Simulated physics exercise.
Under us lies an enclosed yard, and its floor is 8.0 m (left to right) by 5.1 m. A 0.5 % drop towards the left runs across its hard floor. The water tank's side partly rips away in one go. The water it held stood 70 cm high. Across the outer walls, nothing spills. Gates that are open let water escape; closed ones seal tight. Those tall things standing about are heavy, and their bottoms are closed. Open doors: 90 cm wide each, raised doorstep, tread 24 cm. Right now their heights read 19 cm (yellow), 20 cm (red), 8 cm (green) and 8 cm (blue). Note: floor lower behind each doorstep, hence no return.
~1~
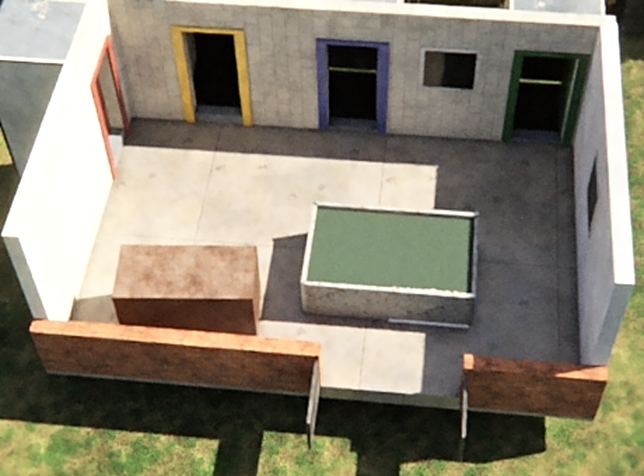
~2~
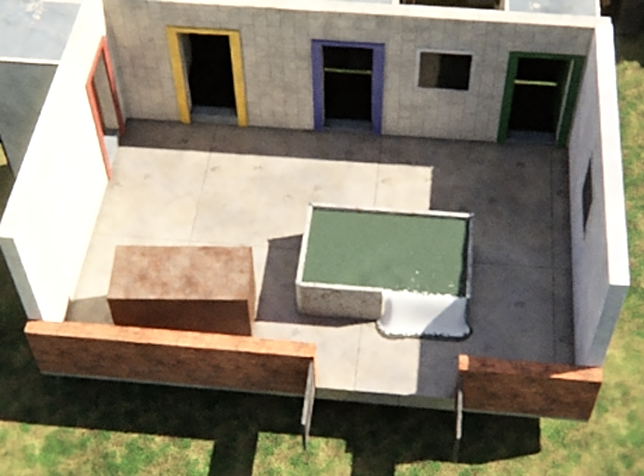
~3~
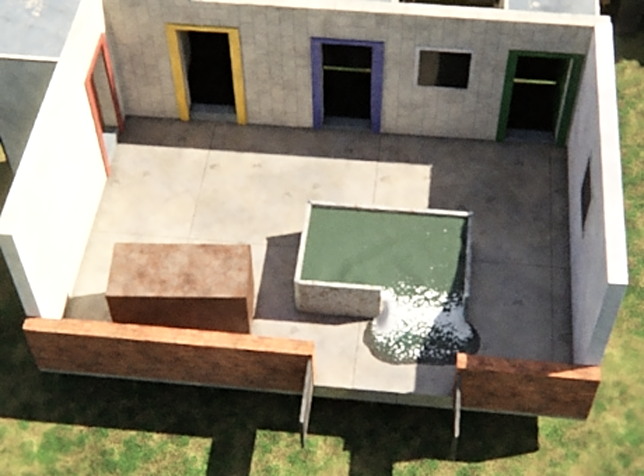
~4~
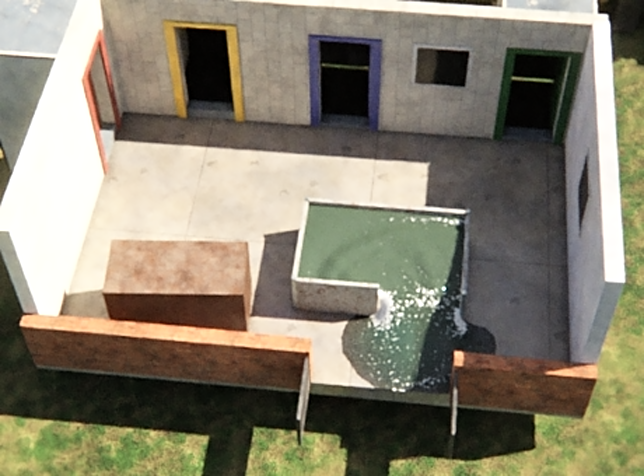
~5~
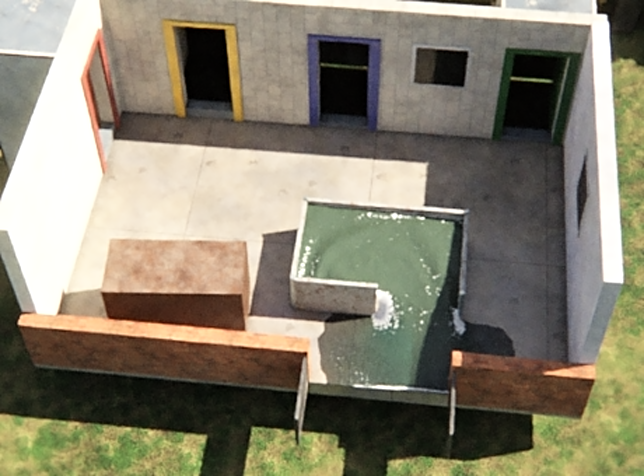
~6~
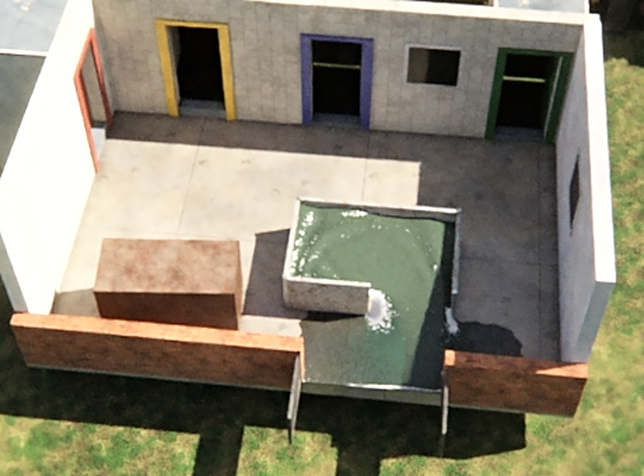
The clip opens on a high view of a walled yard, where a tank of still green water stands near a brown block. Part of the tank's front side gives way, and white, foaming water pours onto the floor. It spreads to the gap in the low brick wall while ripples cross the tank.
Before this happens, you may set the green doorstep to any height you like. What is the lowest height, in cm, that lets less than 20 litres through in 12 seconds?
About 7 cm.
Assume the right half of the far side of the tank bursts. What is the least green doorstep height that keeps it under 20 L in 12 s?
Required height: Approx. 28 cm.
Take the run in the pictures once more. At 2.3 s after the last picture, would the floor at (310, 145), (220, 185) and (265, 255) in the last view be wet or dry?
Status: Clear / clear / clear.
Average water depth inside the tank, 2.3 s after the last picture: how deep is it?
Close to 27 cm deep on average.
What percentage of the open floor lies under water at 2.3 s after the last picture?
Near 25 per cent of the open floor.
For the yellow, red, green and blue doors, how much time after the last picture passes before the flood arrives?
Arrival: Yellow 7.0 s, red 9.5 s, green 2.8 s, blue 4.5 s.
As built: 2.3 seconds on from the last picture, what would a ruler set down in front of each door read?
Lab note, cm: Yellow 0; red 0; green 0; blue 0.
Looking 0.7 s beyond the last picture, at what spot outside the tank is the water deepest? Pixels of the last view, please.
Near (449, 380).
Then, 0.7 s after the last picture water covers 10 % of the floor, deepest (40 cm) near (449, 380); it has not reached the green door.
Then, 2.3 s after the last picture water covers 25 % of the floor, deepest (28 cm) near (557, 390); it has not reached the green door.
Then, 11.3 s after the last picture water covers 70 % of the floor, deepest (5 cm) near (449, 380); 4 cm at the green door, 12 litres in over its 8 cm doorstep.
At the green door as built, the water peaked near 12 cm, 3.1 s after the last picture.
Run again over the same 12 s with other heights there, 26 litres in over 6.5 cm, 8 litres over 8.5 cm. The limit of 20 litres is kept from about 7 cm up.
